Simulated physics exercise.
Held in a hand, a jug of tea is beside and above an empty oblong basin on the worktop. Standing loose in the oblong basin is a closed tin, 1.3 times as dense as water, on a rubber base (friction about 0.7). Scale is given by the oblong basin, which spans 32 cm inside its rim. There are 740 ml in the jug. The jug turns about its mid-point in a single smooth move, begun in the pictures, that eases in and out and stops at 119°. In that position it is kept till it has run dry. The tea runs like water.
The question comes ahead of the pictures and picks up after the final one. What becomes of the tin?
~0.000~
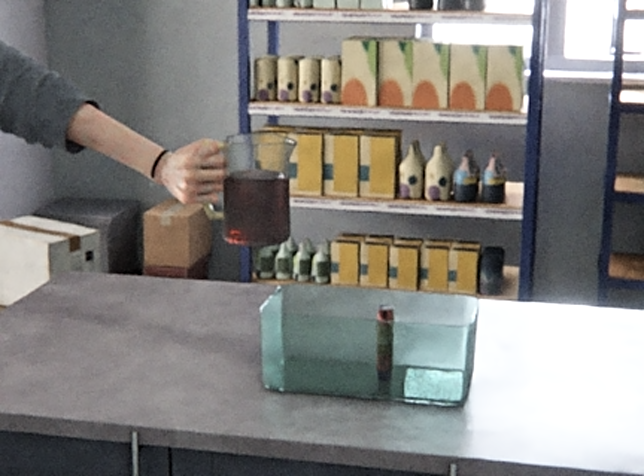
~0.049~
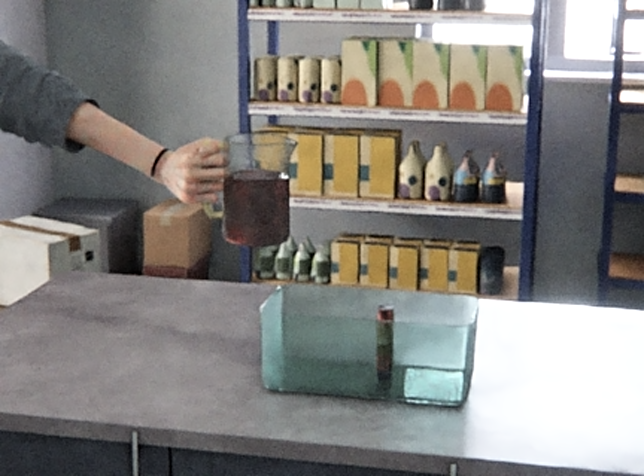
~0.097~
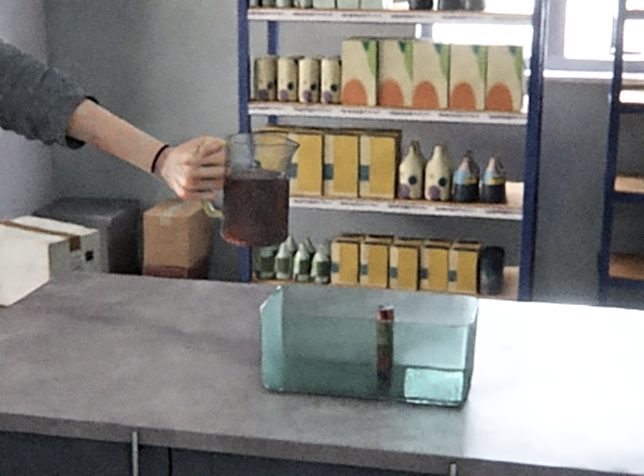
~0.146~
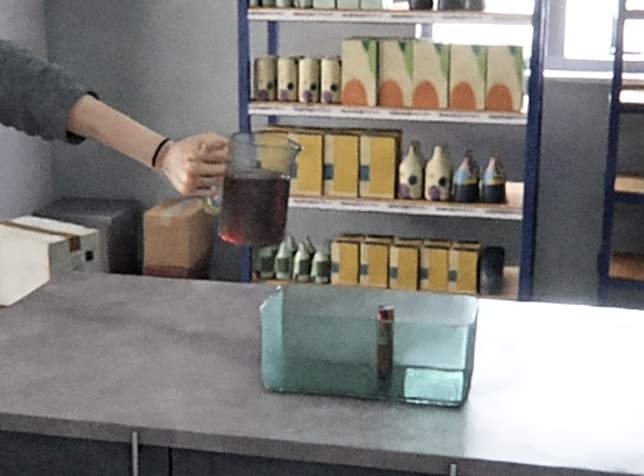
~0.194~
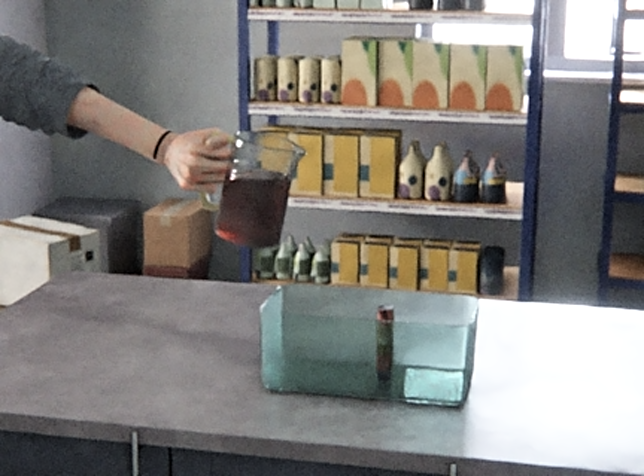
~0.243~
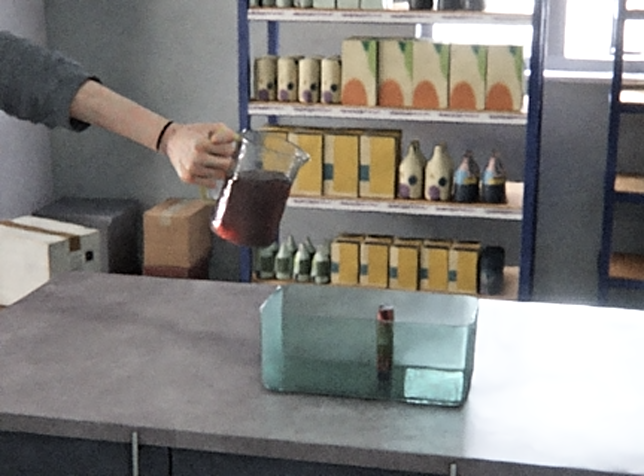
It's bound to withstand the flow.
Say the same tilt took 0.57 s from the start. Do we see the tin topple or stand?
With that tilt, the tin stays on its base.
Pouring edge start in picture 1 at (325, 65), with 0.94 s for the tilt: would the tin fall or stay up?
Then it tips over.
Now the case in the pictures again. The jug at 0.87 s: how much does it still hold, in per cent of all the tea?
28 %.
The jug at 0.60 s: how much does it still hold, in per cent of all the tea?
I'd estimate some 90 % remains.
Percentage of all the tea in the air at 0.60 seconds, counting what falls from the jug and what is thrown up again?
Near 10 per cent at that time.
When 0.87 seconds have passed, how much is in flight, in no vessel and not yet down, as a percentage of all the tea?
I'd put it at about 28 per cent of the liquid.
After 0.60 s the tilt is 85° and 91 per cent is still to pour; the tin stands where it began.
After 0.87 s the tilt is 117° and 27 per cent is still to pour; the tin stands where it began.
After 1.14 s the tilt is 119° and 1 per cent is still to pour; the tin stands where it began.
After 1.44 s the tilt is 119° and 0 per cent is still to pour; the tin stands where it began.
In the end the tin stands where it began.
